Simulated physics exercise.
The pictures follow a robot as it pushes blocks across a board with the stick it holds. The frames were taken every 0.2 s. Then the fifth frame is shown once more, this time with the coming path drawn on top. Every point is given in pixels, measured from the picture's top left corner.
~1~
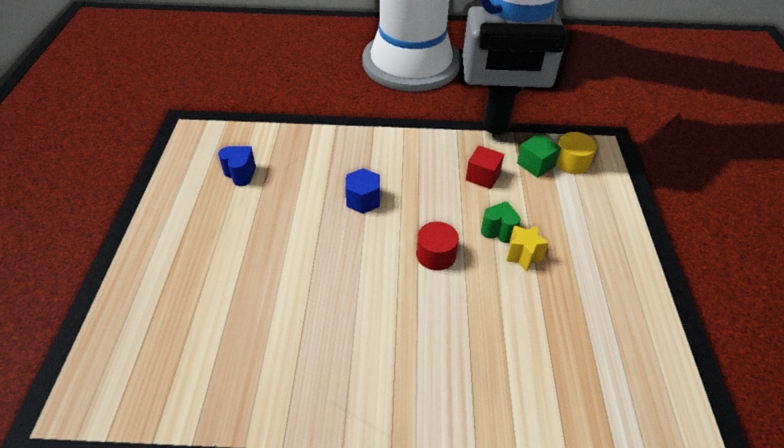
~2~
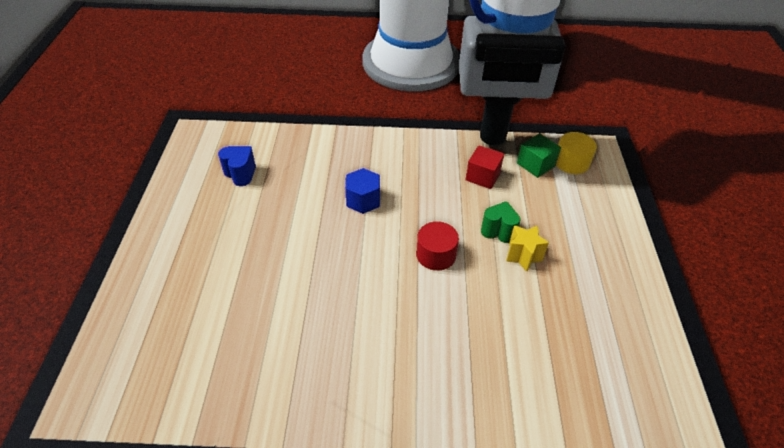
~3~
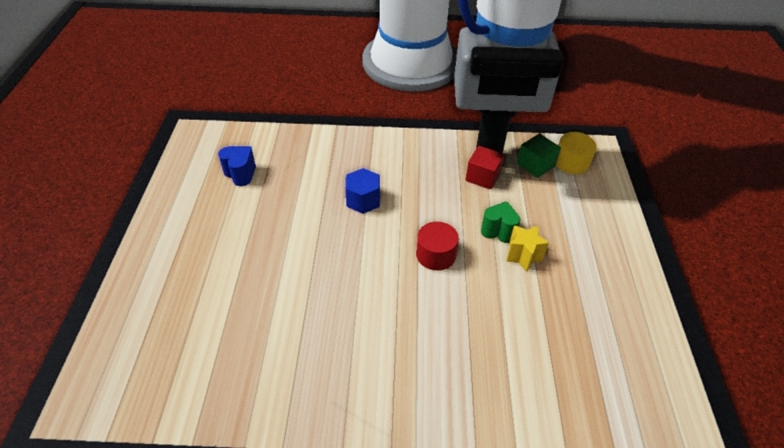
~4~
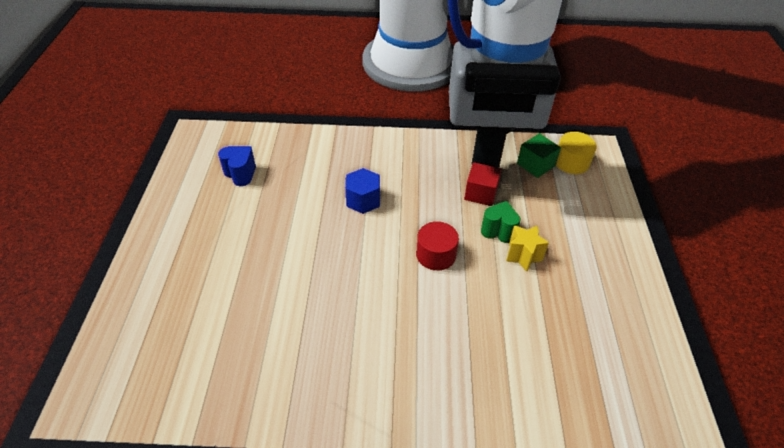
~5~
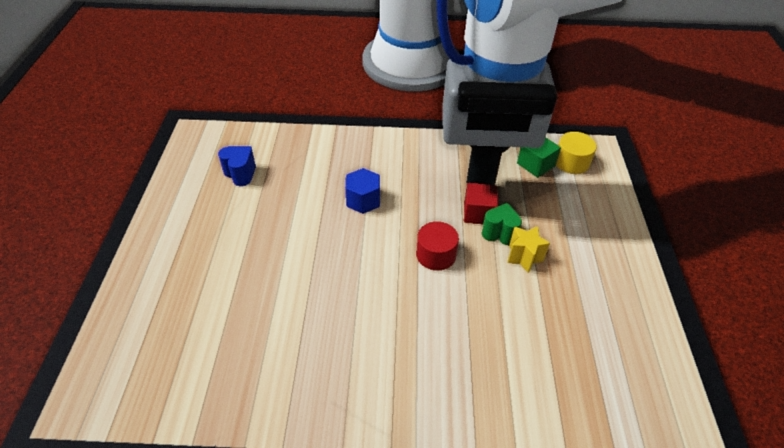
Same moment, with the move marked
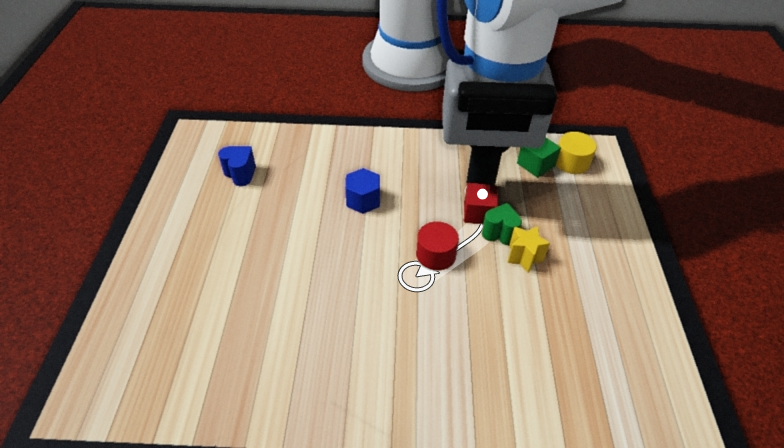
In the video, a robot arm lowers its black stick onto a wooden board of colored blocks, reaches the red square piece, and pushes it a short way toward the viewer, close beside the green heart-shaped block.
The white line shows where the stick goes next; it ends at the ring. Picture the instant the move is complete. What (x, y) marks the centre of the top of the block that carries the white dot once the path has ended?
Most likely (466, 262).
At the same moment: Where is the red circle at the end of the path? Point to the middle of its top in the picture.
At (379, 260).
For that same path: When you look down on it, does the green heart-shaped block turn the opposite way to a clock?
My answer is yes.
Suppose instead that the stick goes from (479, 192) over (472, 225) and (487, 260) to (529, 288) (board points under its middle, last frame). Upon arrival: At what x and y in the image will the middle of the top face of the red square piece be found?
Near (484, 270).
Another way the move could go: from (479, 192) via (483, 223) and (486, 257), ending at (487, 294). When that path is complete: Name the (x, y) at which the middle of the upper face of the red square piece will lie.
It is at (457, 281).
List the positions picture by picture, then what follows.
Tip of the stick (496, 128), middles of tops, red circle (438, 236), red square piece (487, 157), green heart-shaped block (503, 213), yellow star (529, 237), in the first picture.
Stick (493, 138), nothing pushed, in the second picture.
Stick (489, 151), nothing pushed, in the third picture.
Stick (485, 167), red square piece (485, 174), in the fourth picture.
Stick (480, 185), red circle (438, 236), red square piece (482, 194), green heart-shaped block (504, 215), yellow star (530, 239), in the fifth picture.
The line goes from (479, 192) over (482, 225) and (453, 251) to (416, 276); the dot is on the red square piece.
The first path, step by step. One third of the way, stick (484, 218); red square piece (477, 228), turned 20° clockwise; green heart-shaped block (511, 226), turned 40° anticlockwise; yellow star (532, 243), turned 15° anticlockwise.
Two thirds of the way, stick (453, 245); red circle (421, 245); red square piece (469, 258), turned 25° anticlockwise; green heart-shaped block (511, 226), turned 40° anticlockwise; yellow star (532, 243), turned 15° anticlockwise.
At the end, stick (417, 269); red circle (379, 260); red square piece (466, 262), turned 45° anticlockwise; green heart-shaped block (511, 226), turned 40° anticlockwise; yellow star (532, 243), turned 15° anticlockwise.
